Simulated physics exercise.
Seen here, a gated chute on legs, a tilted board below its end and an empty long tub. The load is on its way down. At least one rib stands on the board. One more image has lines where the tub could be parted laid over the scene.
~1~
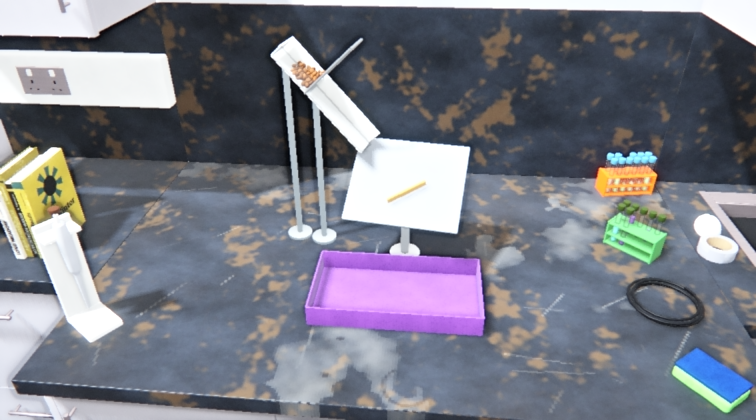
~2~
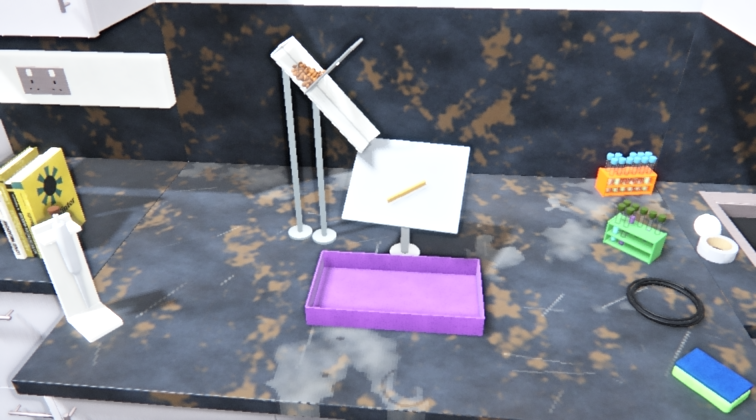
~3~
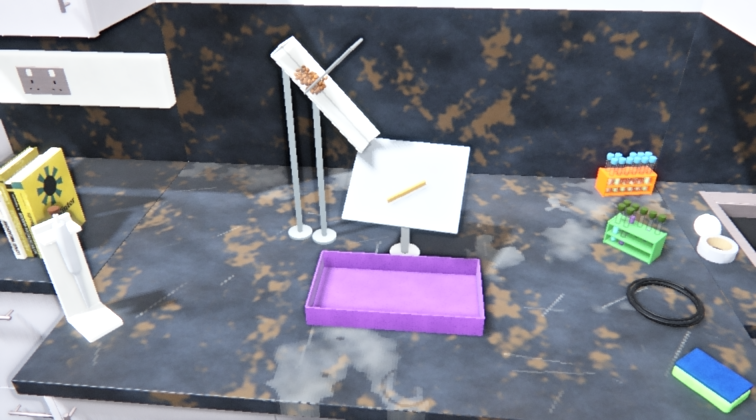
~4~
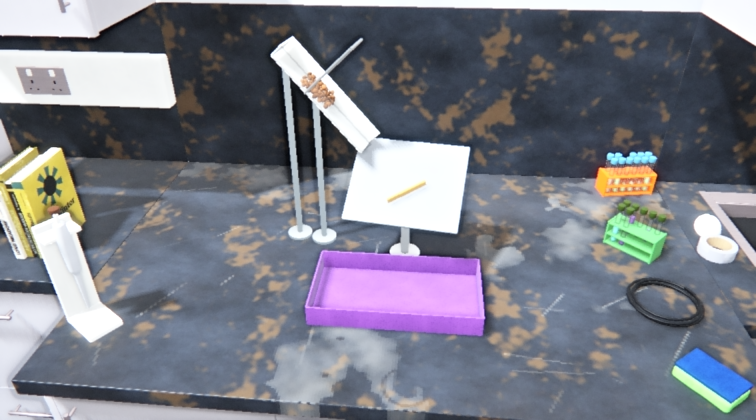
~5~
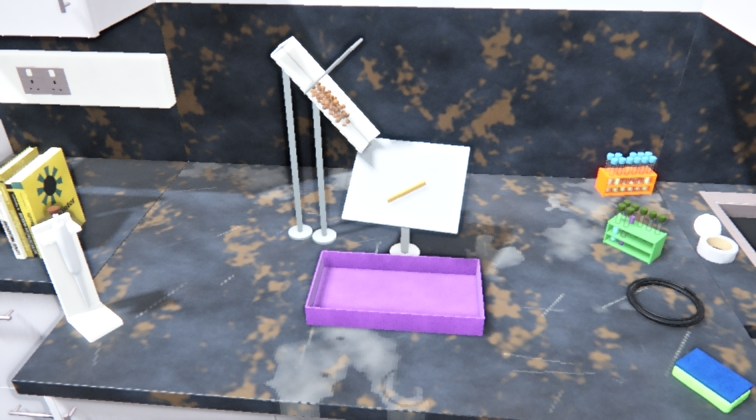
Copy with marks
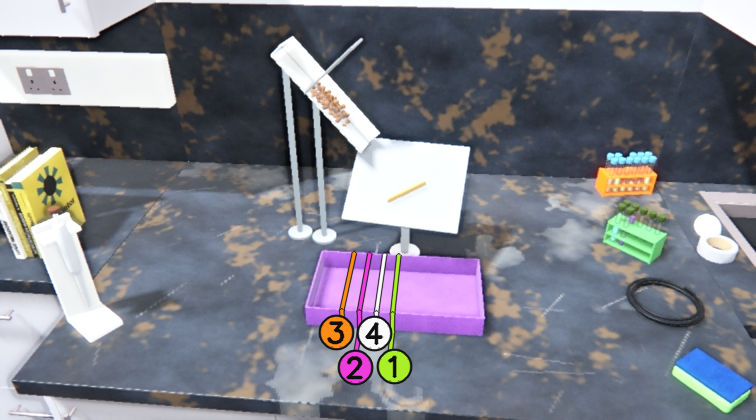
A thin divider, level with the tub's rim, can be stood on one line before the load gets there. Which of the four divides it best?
Best: 2.
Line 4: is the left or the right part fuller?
The left side.
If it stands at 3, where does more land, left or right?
The right side.
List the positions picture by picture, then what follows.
In the first picture, load behind the gate at (308, 76), bits of dog kibble; lip of the chute at (365, 147), sloping fairly steeply.
In the second picture, middle of the board at (407, 182), tilted fairly steeply; middle of its low edge at (398, 225); of its high edge at (414, 142).
In the third picture, front corners of the tub at (306, 307) and (484, 318), empty; front of the load at (317, 93).
In the fourth picture, middle of the load at (319, 88); its front at (332, 103), about a third of the way to the lip; rib from (426, 180) to (386, 199).
In the fifth picture, middle of the load at (332, 104); its front at (345, 125), about two thirds of the way to the lip.
On the marked copy, line 1 crosses the front rim at (392, 313); line 2 crosses the front rim at (359, 311); line 3 crosses the front rim at (341, 309); line 4 crosses the front rim at (376, 312).
If 1 is chosen, of what is caught, most on the left of the divider, a small part on the right.
If 2 is chosen, of what is caught, about half on the left of the divider, about half on the right.
If 3 is chosen, of what is caught, a small part on the left of the divider, nearly all on the right.
If 4 is chosen, of what is caught, most on the left of the divider, about a quarter on the right.
